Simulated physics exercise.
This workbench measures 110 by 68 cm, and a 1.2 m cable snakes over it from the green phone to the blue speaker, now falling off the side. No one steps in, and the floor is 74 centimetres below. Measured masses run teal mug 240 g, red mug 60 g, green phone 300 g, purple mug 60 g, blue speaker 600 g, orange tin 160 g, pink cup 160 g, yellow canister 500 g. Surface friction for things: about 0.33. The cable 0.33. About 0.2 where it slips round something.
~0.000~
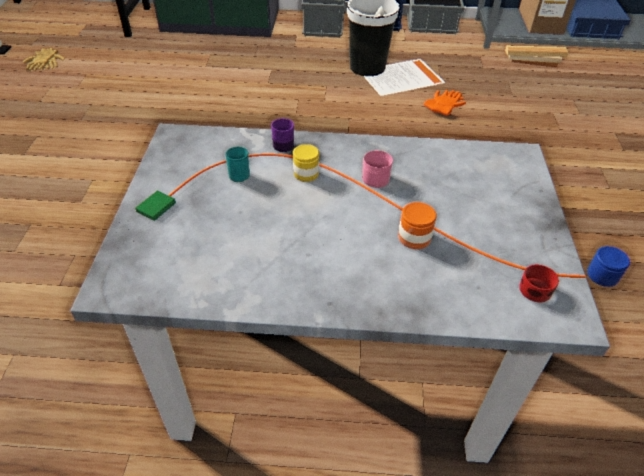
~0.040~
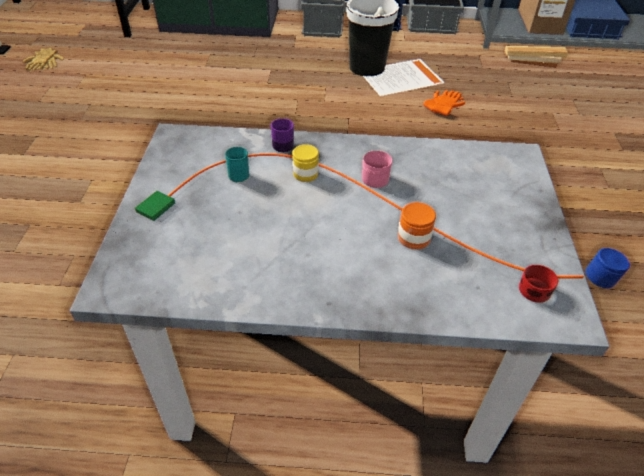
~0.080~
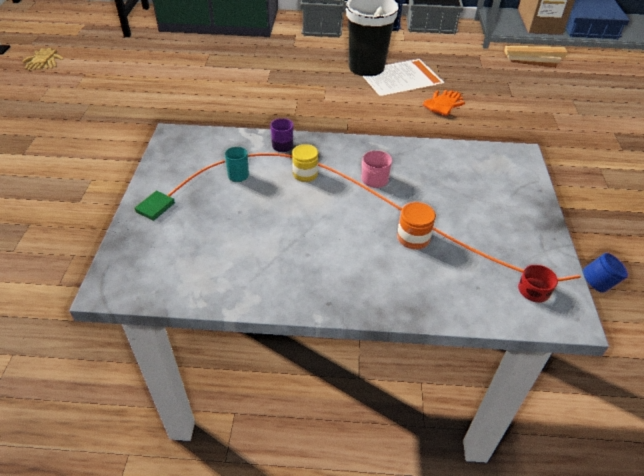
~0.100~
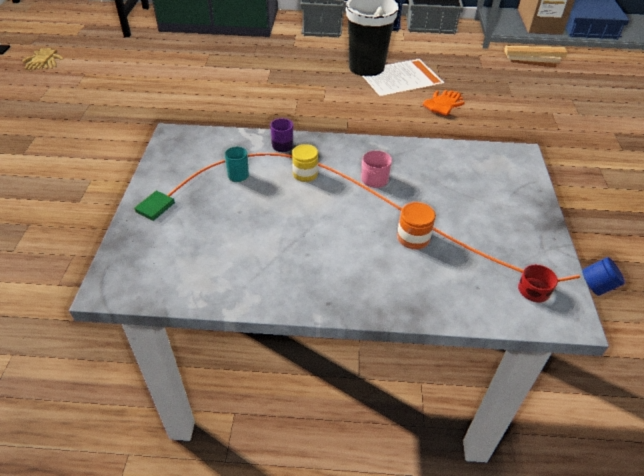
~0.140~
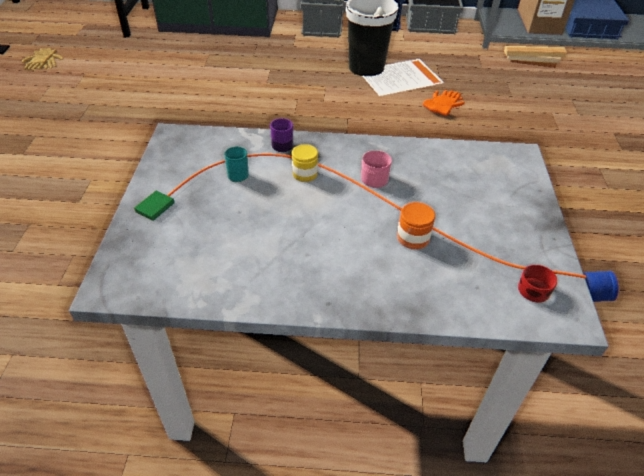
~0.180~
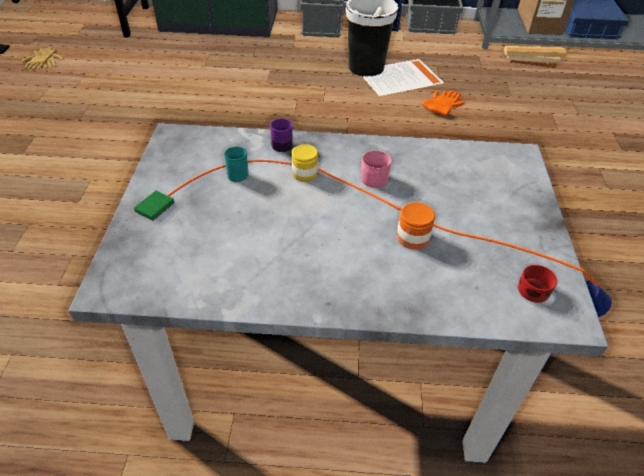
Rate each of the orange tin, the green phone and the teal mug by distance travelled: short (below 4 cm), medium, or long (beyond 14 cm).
Ratings: Orange tin - short, green phone - long, teal mug - medium.
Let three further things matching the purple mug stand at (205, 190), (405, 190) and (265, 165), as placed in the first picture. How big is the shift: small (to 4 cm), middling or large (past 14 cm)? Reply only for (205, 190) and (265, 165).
Moderate and big.
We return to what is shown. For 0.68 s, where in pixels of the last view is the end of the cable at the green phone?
Pixel estimate: (326, 169).
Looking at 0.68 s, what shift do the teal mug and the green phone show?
Measured: Teal mug at 10 cm, green phone at 45 cm.
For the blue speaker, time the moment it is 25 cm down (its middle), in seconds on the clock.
At about 0.36 s.
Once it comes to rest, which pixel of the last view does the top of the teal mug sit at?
The top ends up close to (253, 173) in the last picture.
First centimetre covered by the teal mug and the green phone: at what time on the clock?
Teal mug 0.26 s; green phone 0.24 s, roughly.
At 0.4 s, the cable's tail end at (237, 181); green phone 18 cm off its start, teal mug 9 cm off its start, blue speaker over the edge.
At 0.7 s, the cable's tail end at (326, 169); green phone 44 cm off its start, teal mug 9 cm off its start, blue speaker over the edge.
At 0.9 s, the cable's tail end at (392, 173); green phone 61 cm off its start at (385, 160), teal mug 9 cm off its start at (253, 173), blue speaker over the edge.
At 1.2 s, the cable's tail end at (394, 173); green phone 62 cm off its start, teal mug 9 cm off its start, pink cup 31 cm off its start.
At 2.4 s, the cable's tail end at (394, 173); green phone 62 cm off its start at (387, 160), teal mug 9 cm off its start at (253, 173), orange tin 0 cm off its start at (418, 213), pink cup 31 cm off its start at (497, 157).
